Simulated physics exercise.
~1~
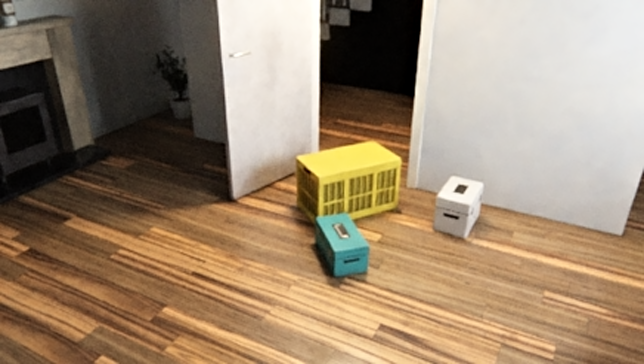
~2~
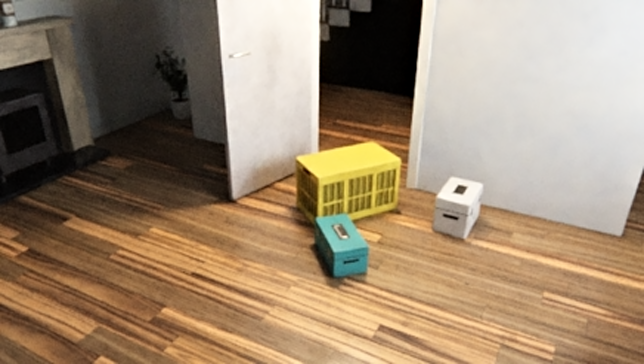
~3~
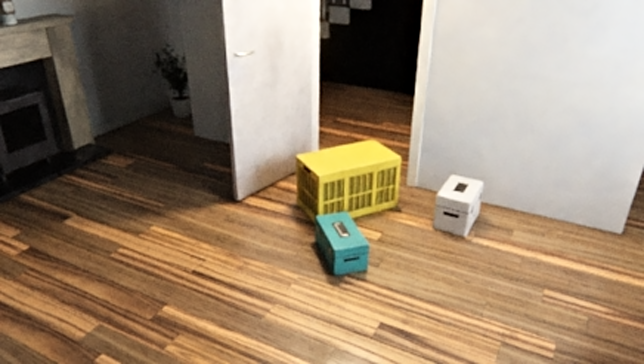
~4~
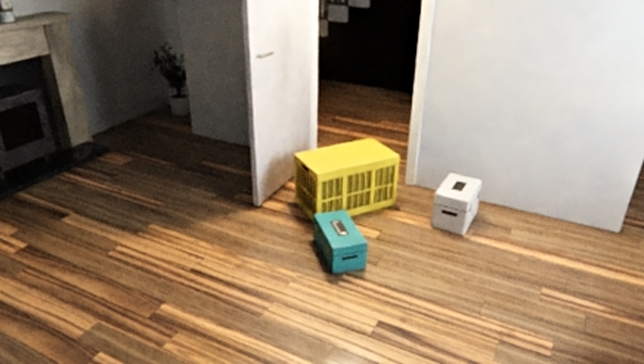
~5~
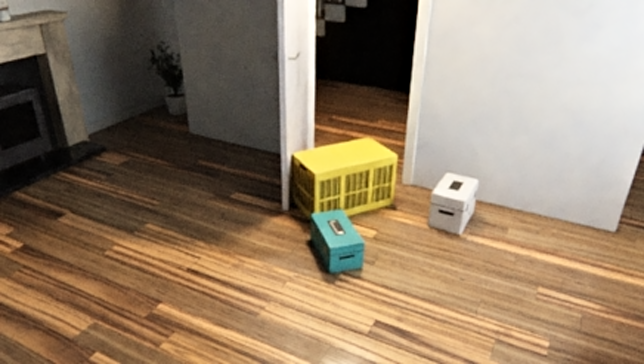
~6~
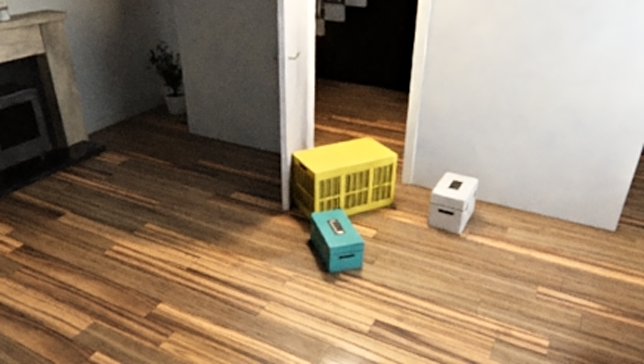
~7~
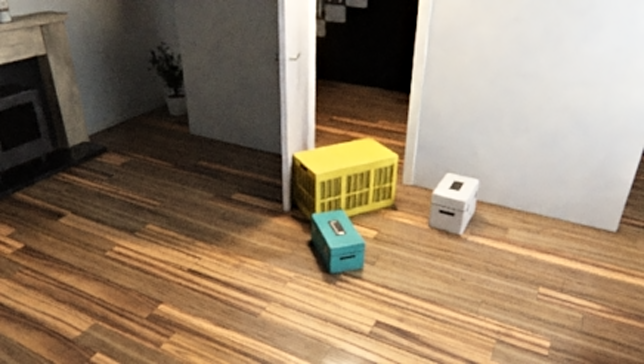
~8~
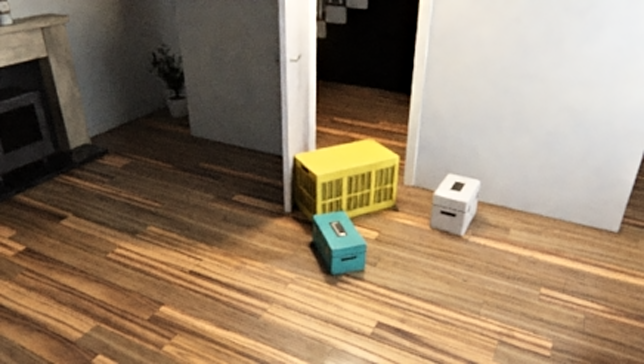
In a wood-floored room, a white door swings partway toward a yellow crate and stops.
